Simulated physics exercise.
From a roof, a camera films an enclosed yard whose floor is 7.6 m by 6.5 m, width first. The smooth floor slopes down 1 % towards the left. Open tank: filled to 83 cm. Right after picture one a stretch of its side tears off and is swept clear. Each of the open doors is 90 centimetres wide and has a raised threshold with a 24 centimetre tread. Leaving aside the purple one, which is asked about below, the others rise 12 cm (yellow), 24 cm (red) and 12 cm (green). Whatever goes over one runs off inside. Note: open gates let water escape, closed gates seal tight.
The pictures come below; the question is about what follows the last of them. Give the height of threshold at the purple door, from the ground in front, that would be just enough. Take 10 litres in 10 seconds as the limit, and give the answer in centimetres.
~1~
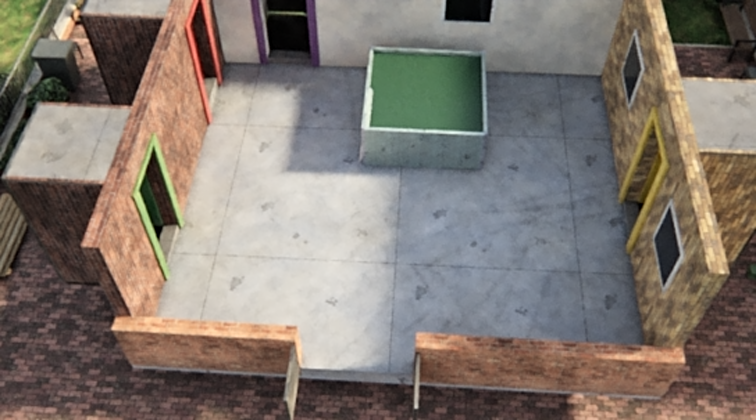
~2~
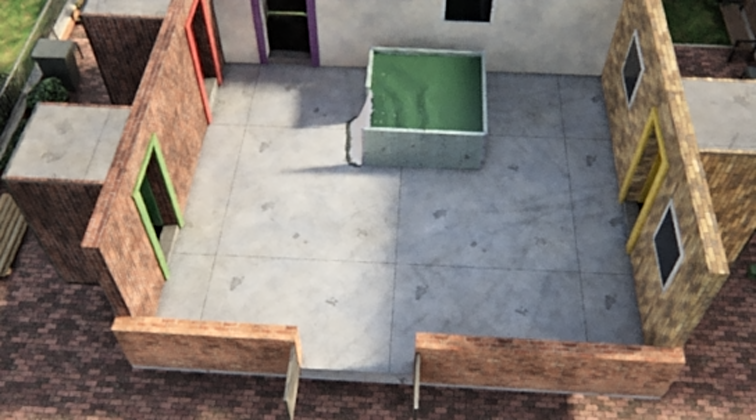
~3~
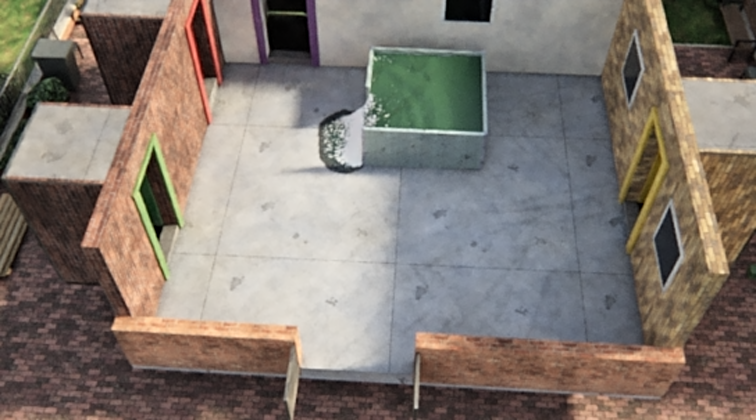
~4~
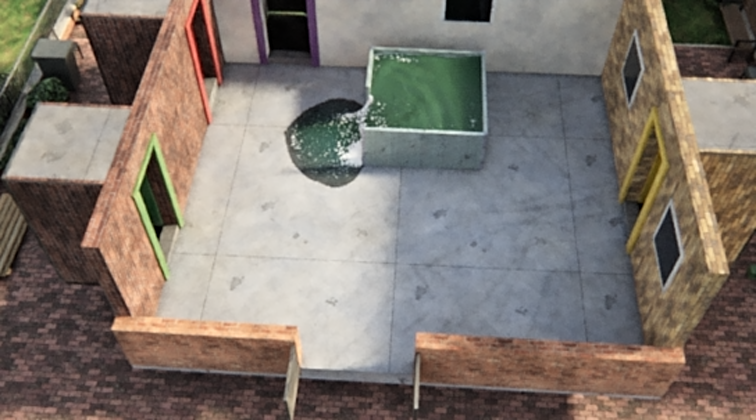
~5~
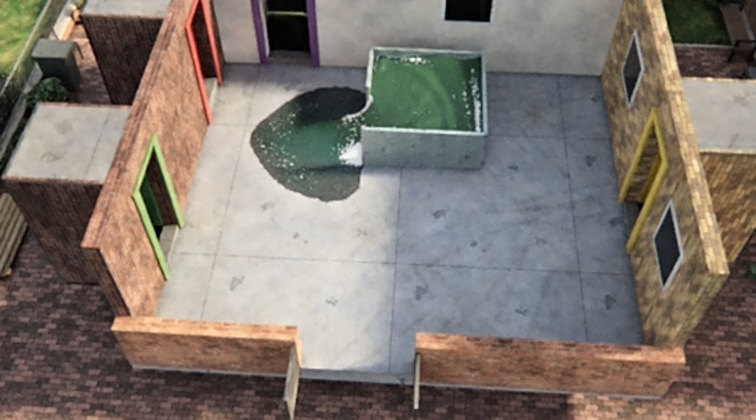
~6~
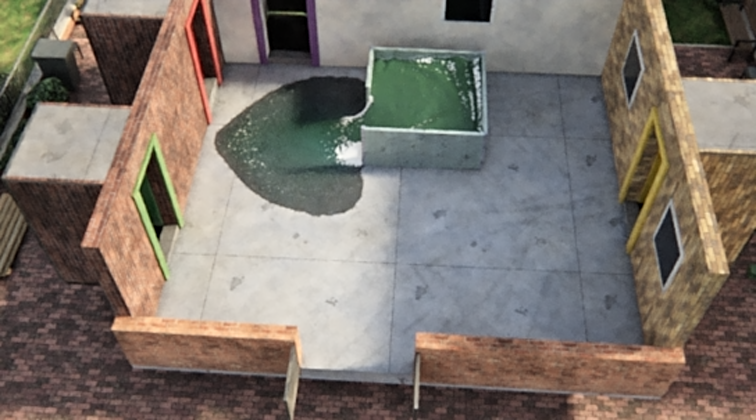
Close to 13.5 cm.
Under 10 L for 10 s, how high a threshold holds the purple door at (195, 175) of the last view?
Minimum: Close to 32 cm.
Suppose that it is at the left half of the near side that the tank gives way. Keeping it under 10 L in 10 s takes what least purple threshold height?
Roughly 7.0 cm.
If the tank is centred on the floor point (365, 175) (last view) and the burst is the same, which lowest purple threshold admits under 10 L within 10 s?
At least roughly 17 cm high.
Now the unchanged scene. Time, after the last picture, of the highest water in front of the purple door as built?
The depth peaks at about 1.8 seconds.
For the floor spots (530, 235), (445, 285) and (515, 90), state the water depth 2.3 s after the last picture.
Some 0, 0 and 0 cm.
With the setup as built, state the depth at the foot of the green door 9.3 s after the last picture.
It stands about 13.0 centimetres deep.
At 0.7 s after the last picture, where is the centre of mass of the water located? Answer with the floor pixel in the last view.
The water's centre is at about (374, 130).
Then, 0.7 s after the last picture water covers 25 % of the floor, deepest (46 cm) near (358, 145); 6 cm at the purple door, 0 litres in over its 15 cm threshold.
Then, 2.3 s after the last picture water covers 35 % of the floor, deepest (37 cm) near (148, 345); 14 cm at the purple door, 2 litres in over its 15 cm threshold.
Then, 9.3 s after the last picture water covers 100 % of the floor, deepest (14 cm) near (148, 345); 9 cm at the purple door, 6 litres in over its 15 cm threshold.
At the purple door as built, the water peaked near 17 cm, 1.9 s after the last picture.
Run again over the same 10 s with other heights there, 24 litres in over 11 cm, 6 litres over 15 cm. The limit of 10 litres is kept from about 13.5 cm up.
